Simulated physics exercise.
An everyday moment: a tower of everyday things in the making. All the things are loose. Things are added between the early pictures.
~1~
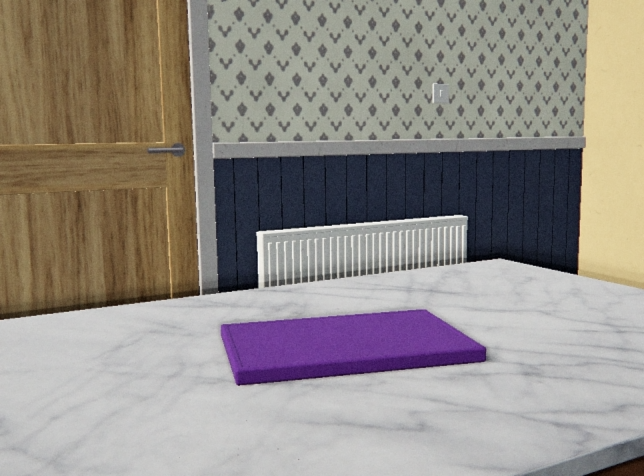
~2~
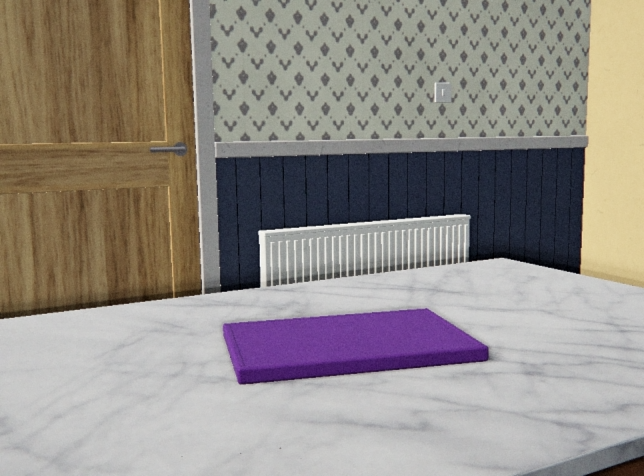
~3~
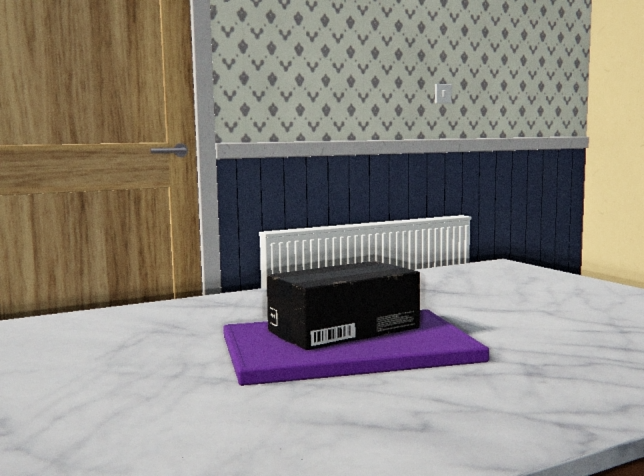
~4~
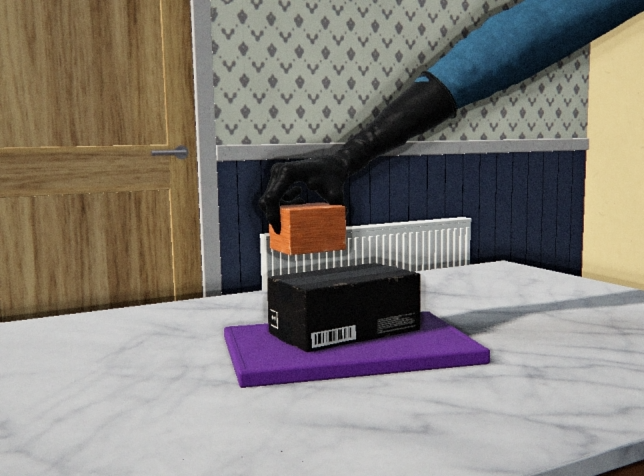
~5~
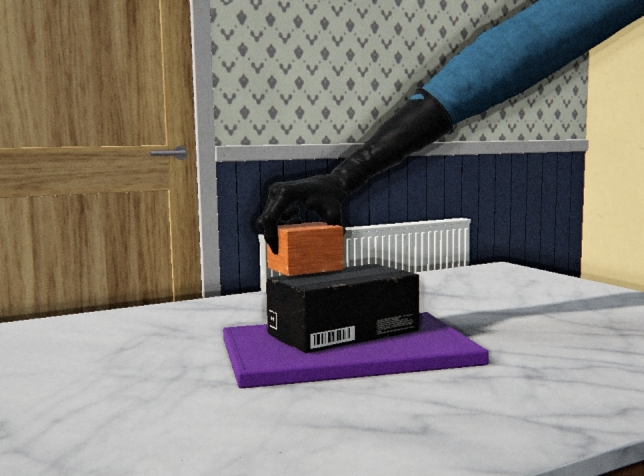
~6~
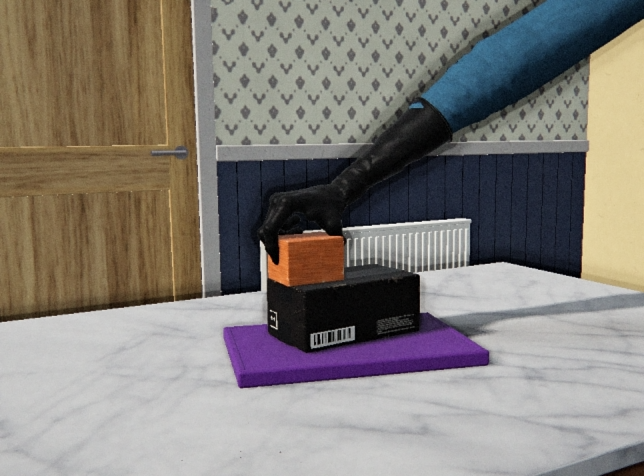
Black box appearing on a purple tray on a marble tabletop, then a black-gloved hand lowering an orange block onto its left end.
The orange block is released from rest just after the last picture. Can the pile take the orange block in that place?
In the end the pile holds.
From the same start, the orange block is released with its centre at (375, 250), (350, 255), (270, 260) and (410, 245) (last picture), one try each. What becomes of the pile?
First, it holds; second, it holds; third, it comes apart; fourth, it comes apart.
Then, 0.20 s later than the last frame, all is still.
Then, 0.60 s later than the last frame, orange block resting near (305, 258).
When it is over, all 3 as before. End places, in pixels of the last picture, orange block near (305, 258). The pile keeps its balance.
